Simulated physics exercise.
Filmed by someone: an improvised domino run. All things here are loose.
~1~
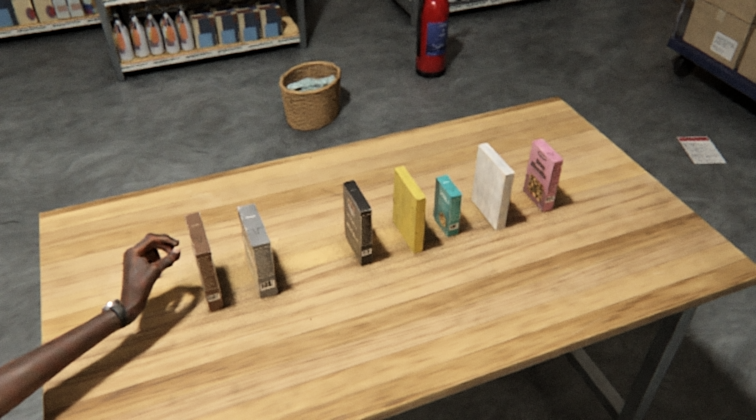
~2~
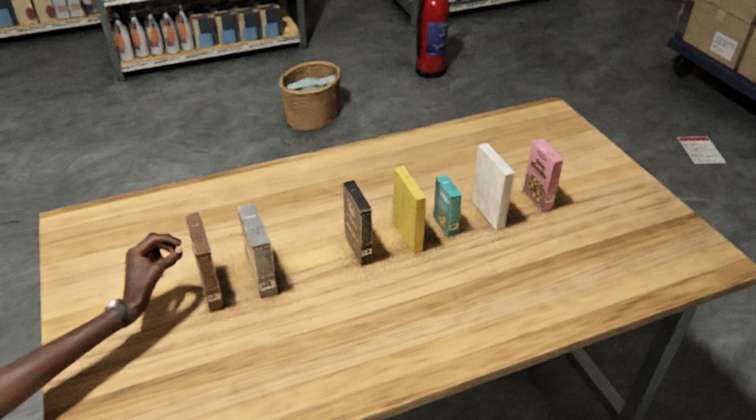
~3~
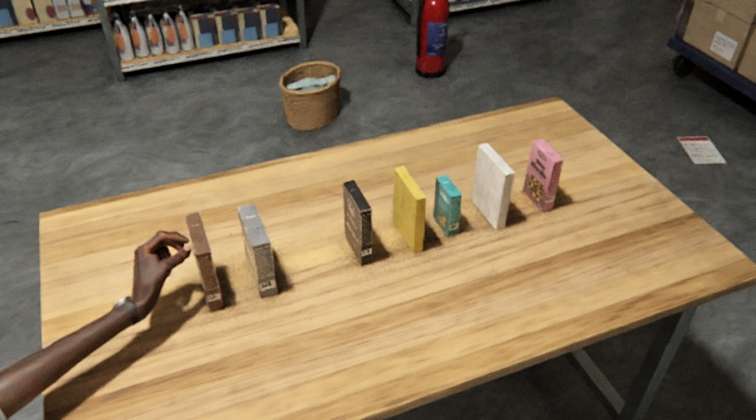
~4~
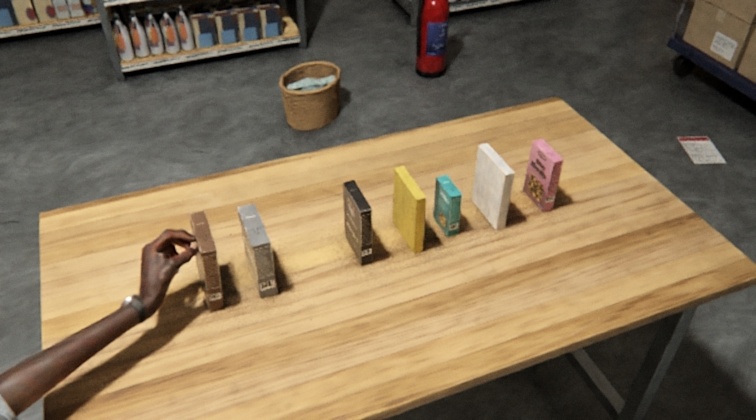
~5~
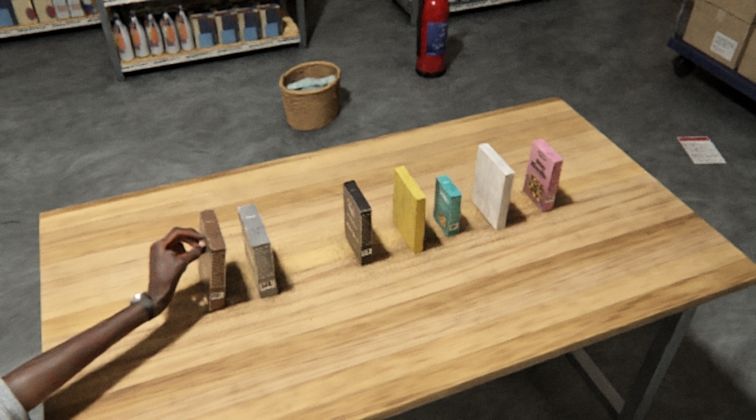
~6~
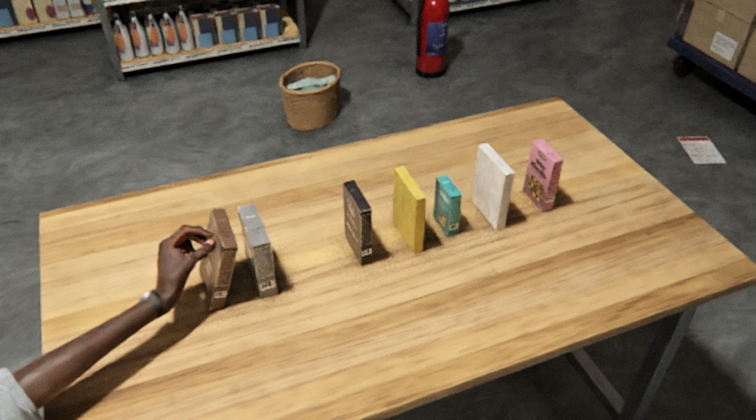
A hand reaches to the brown packet at the left and tilts it rightward on a wooden table.
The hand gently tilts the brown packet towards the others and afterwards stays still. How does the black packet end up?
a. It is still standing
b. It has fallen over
Option a: It is still standing.
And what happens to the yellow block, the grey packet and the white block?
At the end the yellow block is standing, the grey packet has fallen, and the white block is standing.
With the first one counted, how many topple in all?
Total: 2.
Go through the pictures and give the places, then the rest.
In the first frame, black packet (358, 224); white block (492, 187).
In the second frame, yellow block (409, 210); grey packet (258, 251).
In the third frame, white block (492, 187); turquoise packet (447, 206).
In the fourth frame, brown packet 4° over; yellow block (409, 210); grey packet (258, 251).
In the fifth frame, brown packet 10° over; white block (492, 187); turquoise packet (447, 206).
In the sixth frame, brown packet 18° over; black packet (358, 224); yellow block (409, 210).
Then, 0.40 s later than the last frame, brown packet 61° over; grey packet tilted by 48°.
Then, 0.50 s later than the last frame, brown packet 72° over; grey packet on its side.
When it is over, lying over on the table, grey packet; the other 4 as before. End places, in pixels of the last picture, black packet near (358, 224).
